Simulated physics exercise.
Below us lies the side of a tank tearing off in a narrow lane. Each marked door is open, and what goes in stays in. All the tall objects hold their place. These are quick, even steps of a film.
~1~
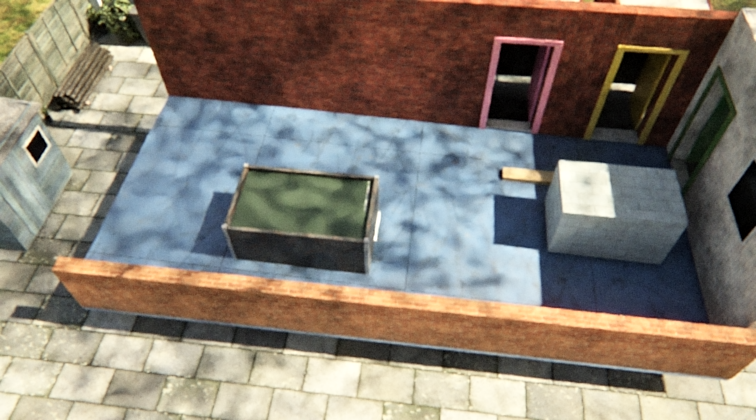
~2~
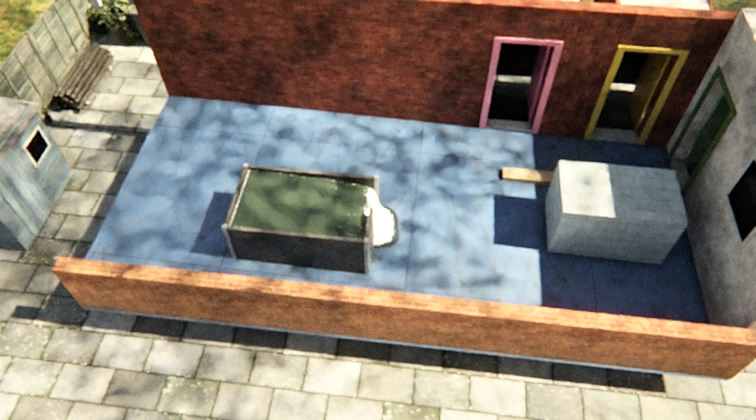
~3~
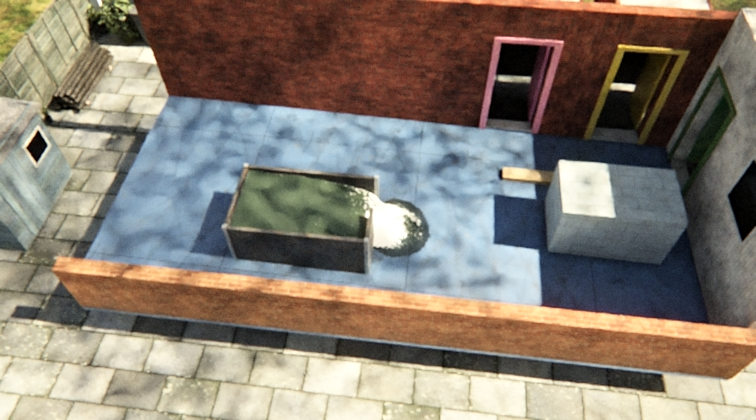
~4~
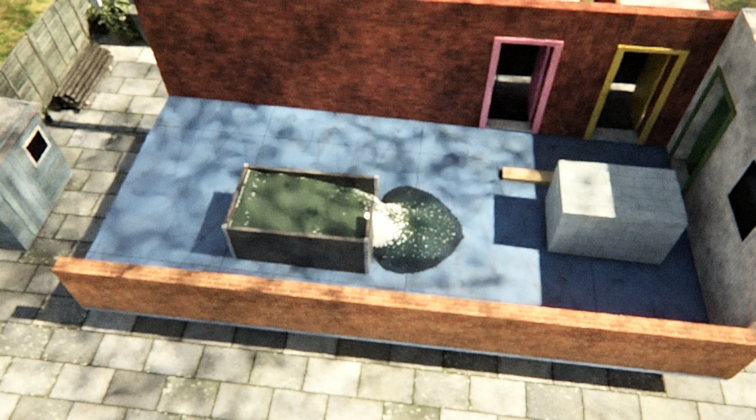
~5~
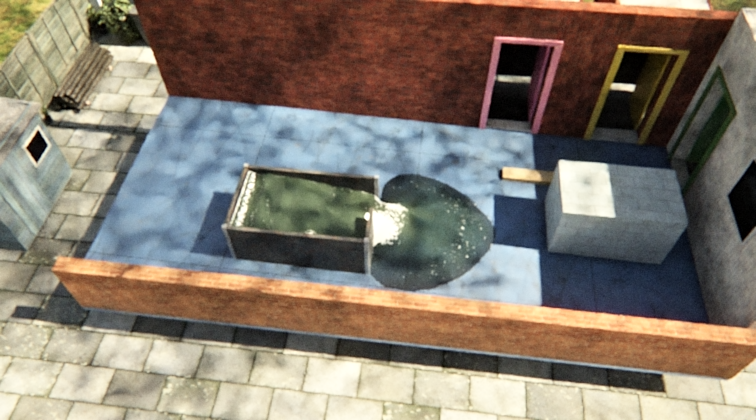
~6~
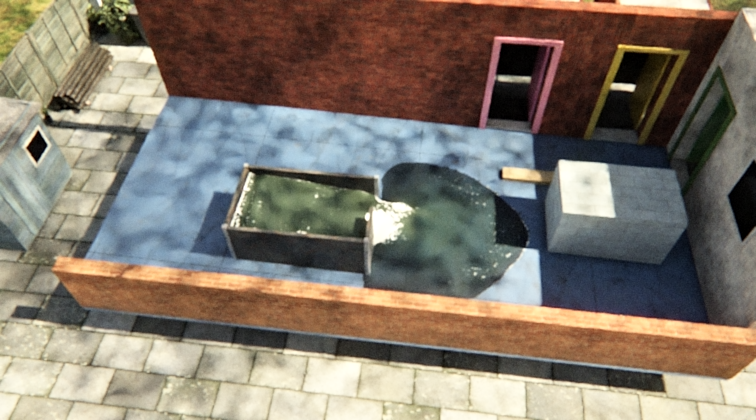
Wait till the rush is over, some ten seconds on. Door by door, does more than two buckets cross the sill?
In the end: The yellow door lets in a lot; the pink door lets in a lot; the green door lets in a lot.
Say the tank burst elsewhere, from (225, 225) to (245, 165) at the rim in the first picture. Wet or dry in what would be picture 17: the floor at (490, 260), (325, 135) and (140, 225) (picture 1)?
One after the other: No water, dry, covered.
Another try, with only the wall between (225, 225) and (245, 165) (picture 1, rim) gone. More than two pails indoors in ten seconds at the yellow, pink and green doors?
My reading: Yellow is under, pink lets less in, green is under.
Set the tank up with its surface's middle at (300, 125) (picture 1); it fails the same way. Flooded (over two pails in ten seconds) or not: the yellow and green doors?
One by one: The yellow one stays under; the green one takes more.
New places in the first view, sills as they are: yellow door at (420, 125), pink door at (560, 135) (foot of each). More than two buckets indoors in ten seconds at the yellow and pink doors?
Then: The yellow one keeps below it, the pink one takes more.
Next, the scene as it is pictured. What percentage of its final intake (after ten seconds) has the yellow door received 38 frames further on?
About 40 per cent.
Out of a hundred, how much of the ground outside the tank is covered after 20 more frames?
I make it 45 per cent.
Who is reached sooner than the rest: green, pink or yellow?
That is the door marked pink.
A moment on, water covers 30 % of the floor; the yellow door not reached, the pink door not reached, the green door not reached.
Next, water covers 45 % of the floor; the yellow door wet at the sill, nothing in, the pink door under two buckets in, the green door not reached.
Then, water covers 45 % of the floor; the yellow door wet at the sill, nothing in, the pink door over two buckets in, the green door under two buckets in.
Later, water covers 45 % of the floor; the yellow door over two buckets in, the pink door over two buckets in, the green door far over two buckets in.
In the end, water covers 50 % of the floor; the yellow door over two buckets in, the pink door over two buckets in, the green door far over two buckets in.
